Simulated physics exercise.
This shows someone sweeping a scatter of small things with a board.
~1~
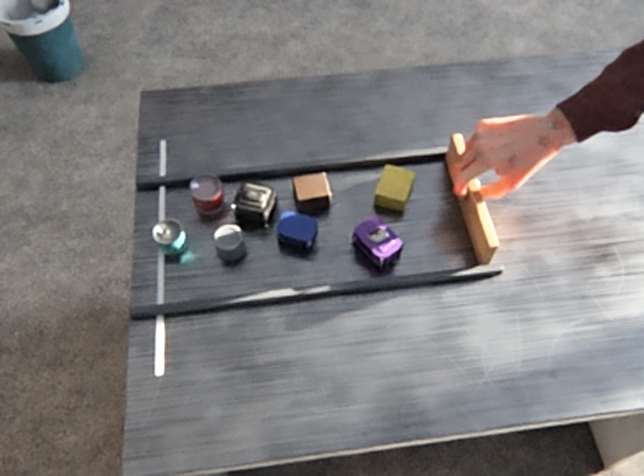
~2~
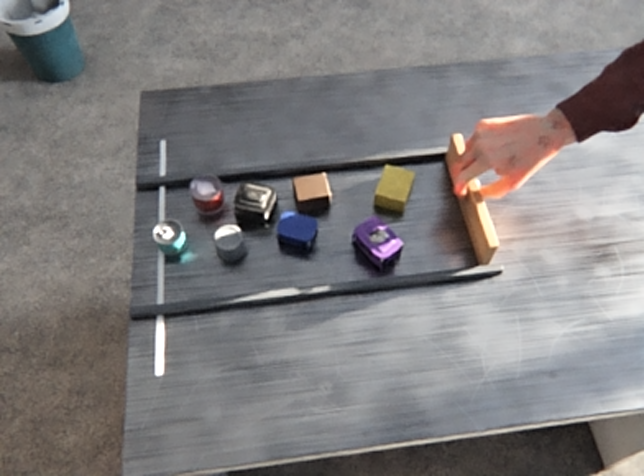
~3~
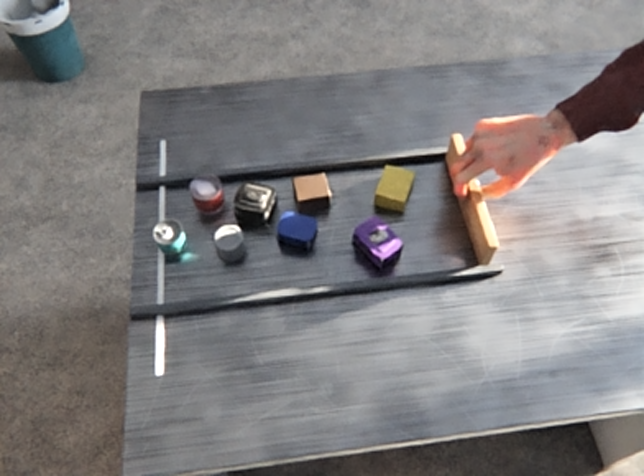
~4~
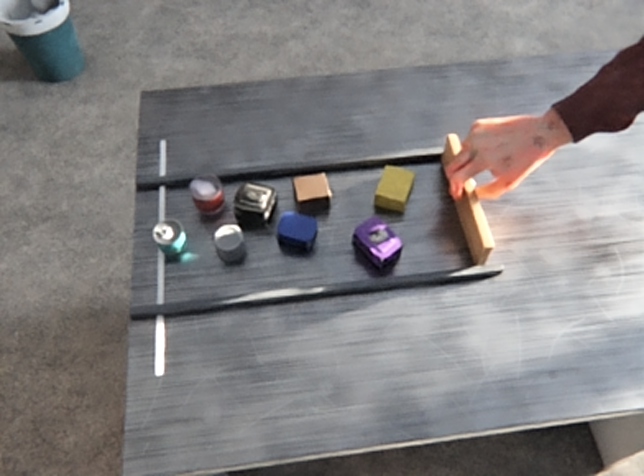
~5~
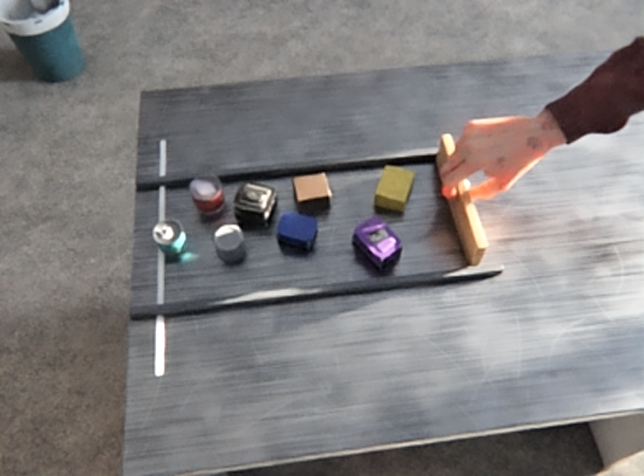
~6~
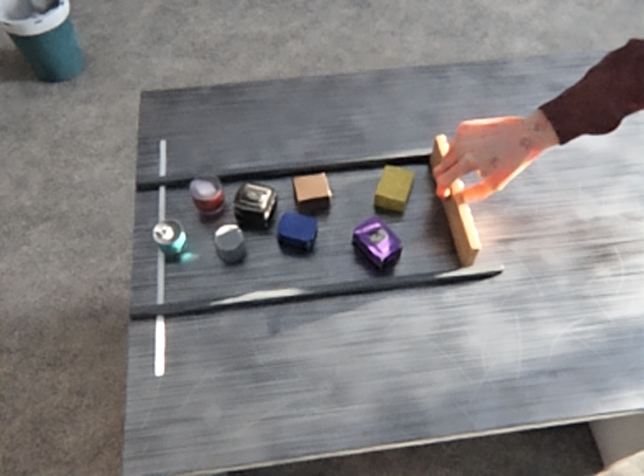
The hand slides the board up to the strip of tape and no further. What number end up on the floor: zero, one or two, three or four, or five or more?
The number that fall off is five or more.
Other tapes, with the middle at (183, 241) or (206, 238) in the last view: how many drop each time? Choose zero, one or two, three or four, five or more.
Taking them in turn, three to four; three to four.
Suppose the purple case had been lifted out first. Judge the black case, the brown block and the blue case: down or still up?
The black case goes over; the brown block drops off; the blue case is kept.
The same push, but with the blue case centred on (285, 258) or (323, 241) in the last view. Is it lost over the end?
Place by place, it tumbles off; tumbles off.
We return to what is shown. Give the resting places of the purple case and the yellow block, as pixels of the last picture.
The purple case at (143, 265), the yellow block at (144, 218).
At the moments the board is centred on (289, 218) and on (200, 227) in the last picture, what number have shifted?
At the one place 7, at the other 8.
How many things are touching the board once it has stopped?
The number is 2.
A little later, none off yet; turquoise pot at rest near (170, 237); red pot at rest near (208, 195); grey lid at rest near (230, 244).
When it is over, the number that fall off is five or more; down, brown block, blue case, black case, grey lid, red pot and turquoise pot.
